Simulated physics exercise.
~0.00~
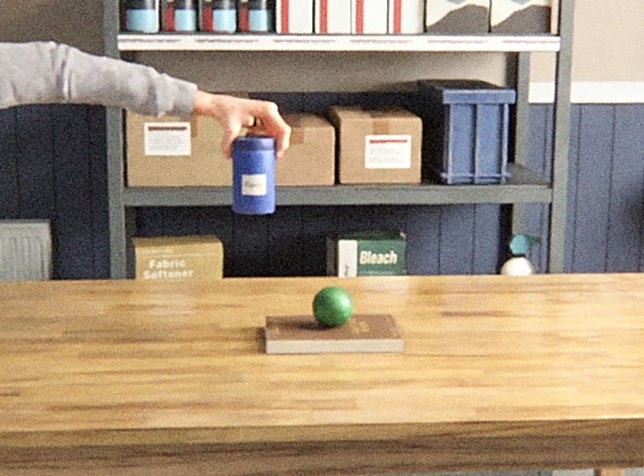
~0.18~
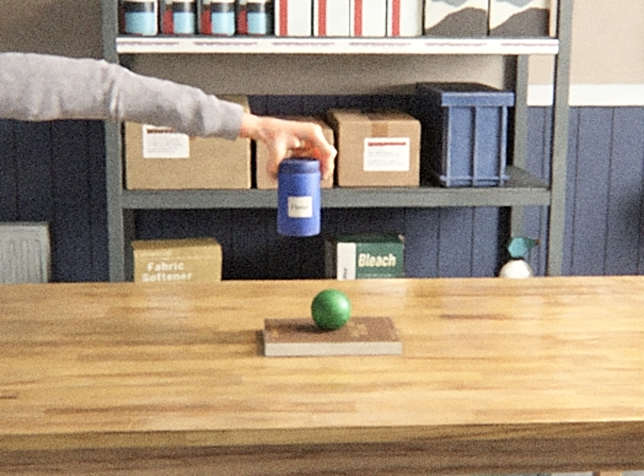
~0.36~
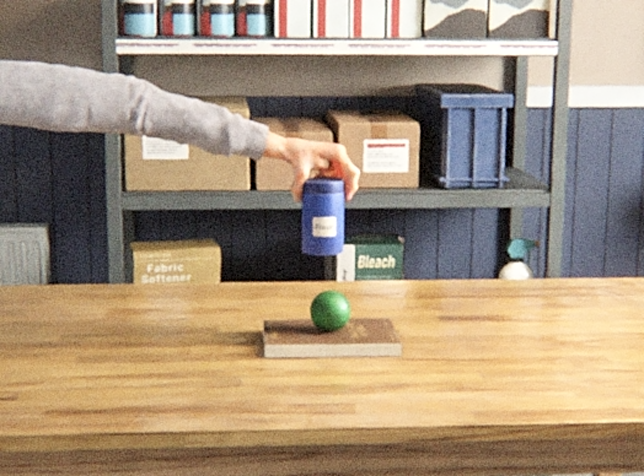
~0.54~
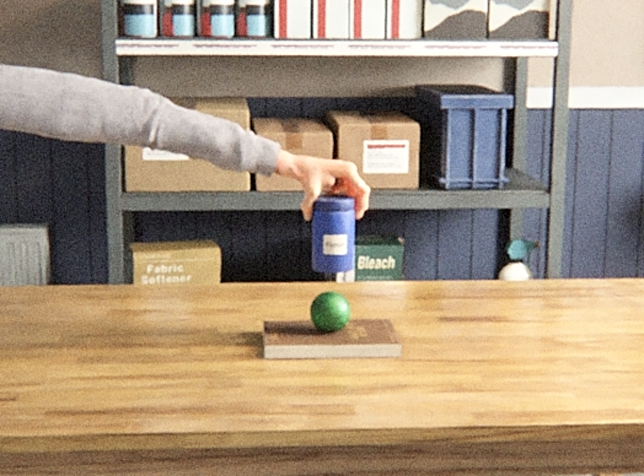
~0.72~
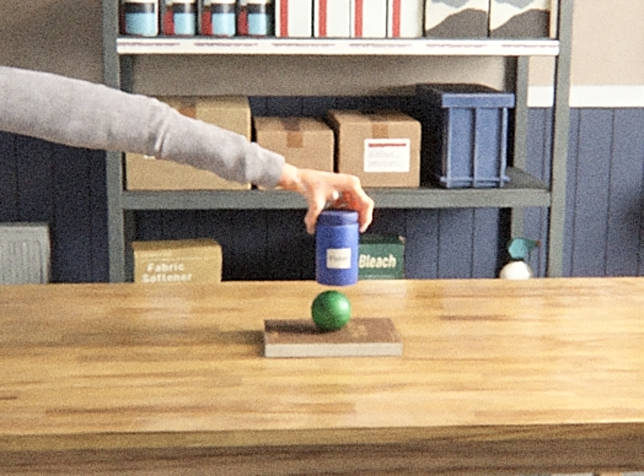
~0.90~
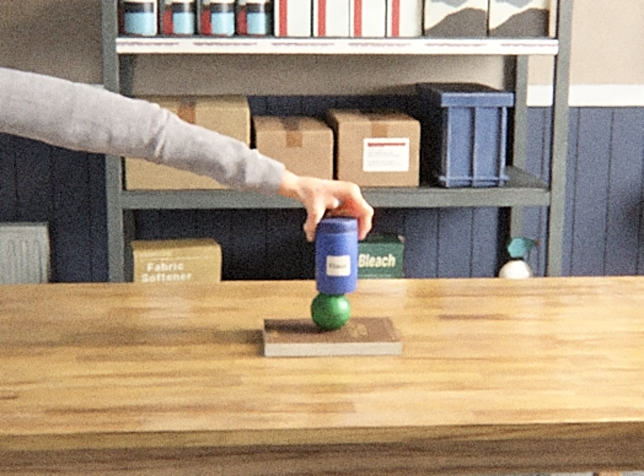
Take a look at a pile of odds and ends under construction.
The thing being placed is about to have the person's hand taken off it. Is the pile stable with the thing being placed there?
It does not remain steady.
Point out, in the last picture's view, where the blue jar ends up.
At about (507, 322).
By 1.40 s, blue jar now fallen.
By 1.80 s, things are still on the move.
When it is over (4.0 s), fallen, blue jar; the other 2 as before. End places, in pixels of the last picture, blue jar near (507, 322). The pile loses its balance.
